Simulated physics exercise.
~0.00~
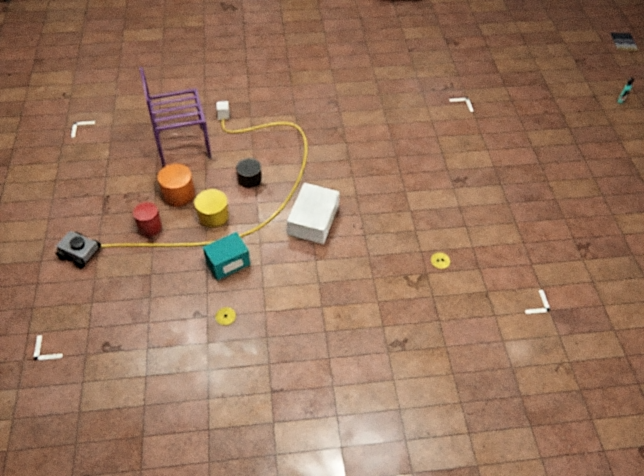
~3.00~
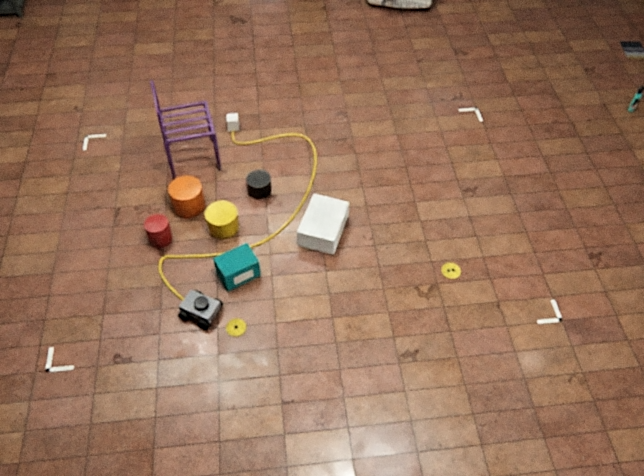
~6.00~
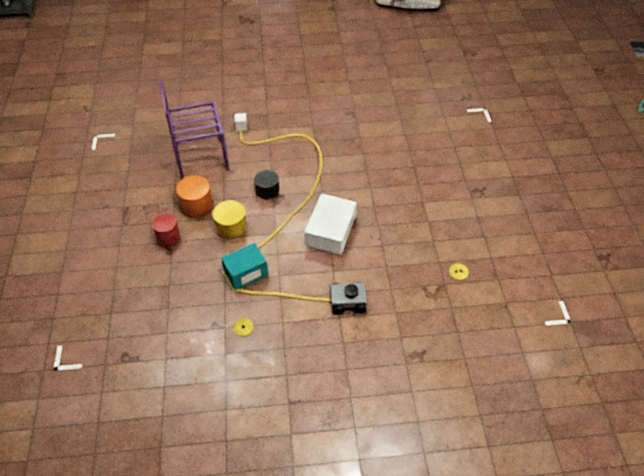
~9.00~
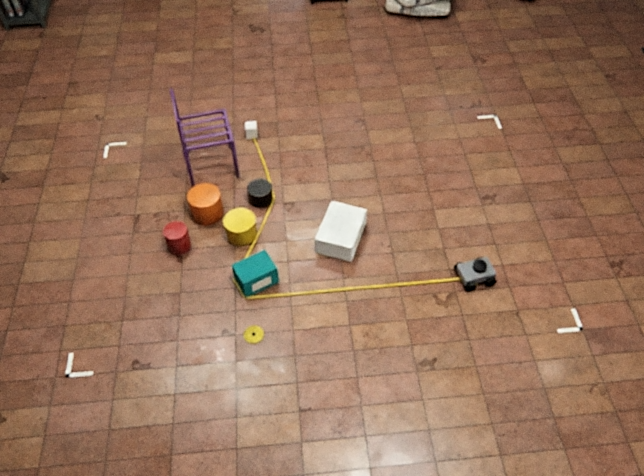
On a brown tiled shop floor seen from high above, a yellow lead curves from a small white block, around a black bin and past a white carton and a teal carton, to a grey cart at left. A purple chair, an orange tub, a red tub and a yellow bucket stand nearby. The cart moves right to the nearer yellow mark, then rolls on below the cartons, drawing the lead around the teal one. It ends over the farther mark with the lead pulled straight, the black bin nudged slightly left and the orange tub unmoved.
